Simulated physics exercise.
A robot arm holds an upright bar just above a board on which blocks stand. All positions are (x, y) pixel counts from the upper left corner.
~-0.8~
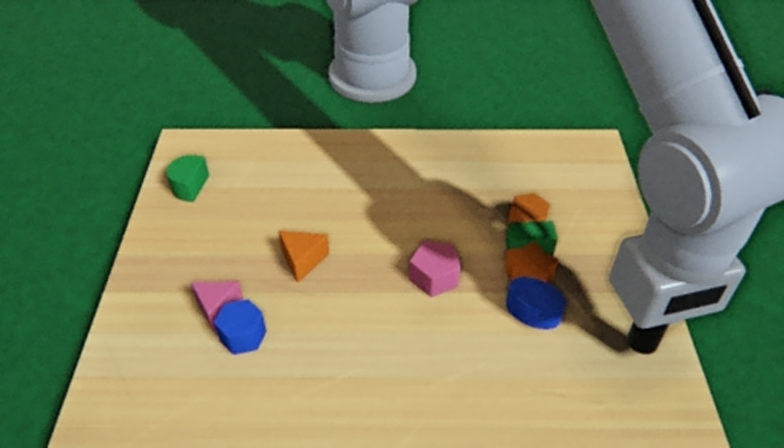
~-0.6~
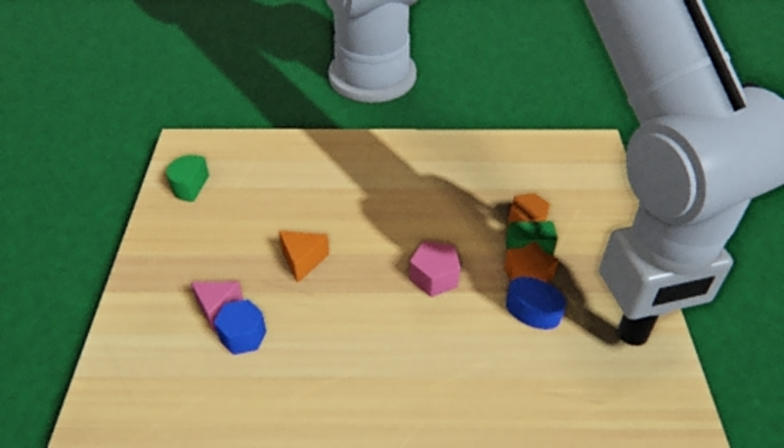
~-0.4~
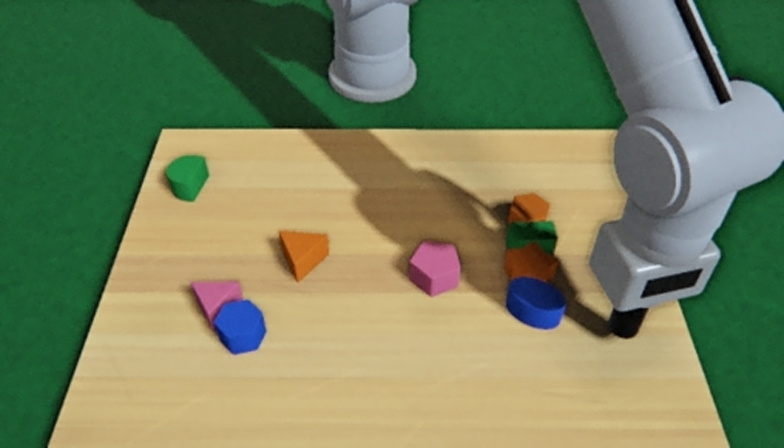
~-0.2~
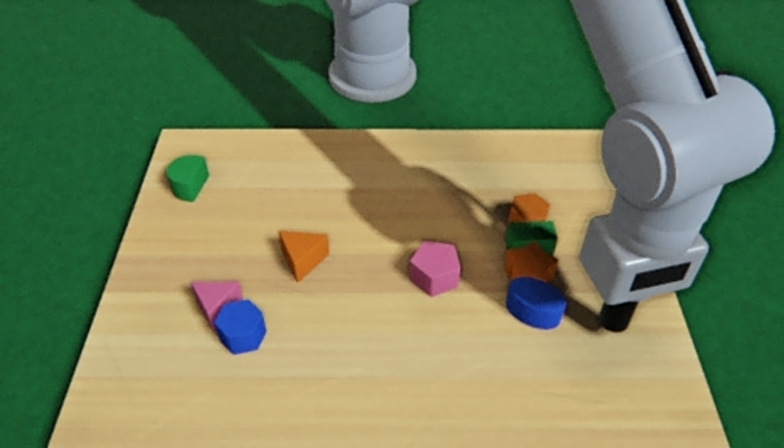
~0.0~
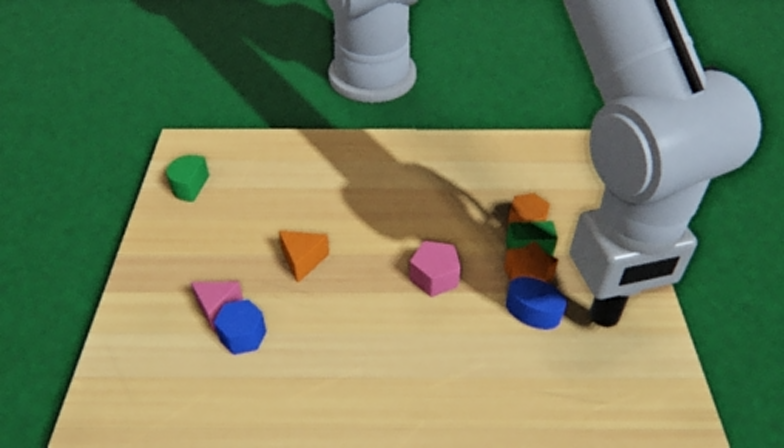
A grey robot arm holding a short black bar upright slides it slowly a small way left and slightly away from the viewer, over the right side of a wooden board. The board lies on a green surface, seen from above at a fixed angle. Blue, orange, green and pink blocks stay still, a blue oval nearest the bar and a green one far left.
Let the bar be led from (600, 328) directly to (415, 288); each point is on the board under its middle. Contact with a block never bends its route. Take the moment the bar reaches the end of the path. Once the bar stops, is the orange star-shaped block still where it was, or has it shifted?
When the path is over, the orange star-shaped block is still on its spot.
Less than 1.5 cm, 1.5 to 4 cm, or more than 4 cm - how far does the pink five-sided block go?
Range: Over 4 cm.
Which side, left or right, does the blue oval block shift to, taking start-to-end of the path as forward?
Measured against the direction from start to end, the blue oval block shifts toward the right-hand side.
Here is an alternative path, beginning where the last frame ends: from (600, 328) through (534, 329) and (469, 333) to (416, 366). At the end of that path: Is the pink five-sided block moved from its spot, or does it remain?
Once the path ends, it is where it was.
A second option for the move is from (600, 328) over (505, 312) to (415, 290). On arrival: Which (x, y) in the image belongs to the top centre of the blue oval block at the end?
It is going to be at (437, 248).
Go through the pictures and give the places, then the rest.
In the first frame, bar's lower end (642, 342); pink five-sided block (436, 258); orange star-shaped block (532, 260); blue oval block (538, 293).
In the second frame, bar (633, 334); blocks still.
In the third frame, bar (623, 327); blocks still.
In the fourth frame, bar (613, 321); blocks still.
In the fifth frame, bar (604, 316); pink five-sided block (436, 258); orange star-shaped block (532, 260); blue oval block (538, 293).
What follows on the original path. One third of the way, bar (539, 302); blue oval block (498, 284).
Two thirds of the way, bar (476, 289); pink five-sided block (404, 242), turned 30° anticlockwise; blue oval block (445, 261), turned 40° clockwise.
At the end, bar (415, 276); pink five-sided block (387, 225), turned 90° anticlockwise; orange star-shaped block still; blue oval block (419, 244), turned 125° clockwise.
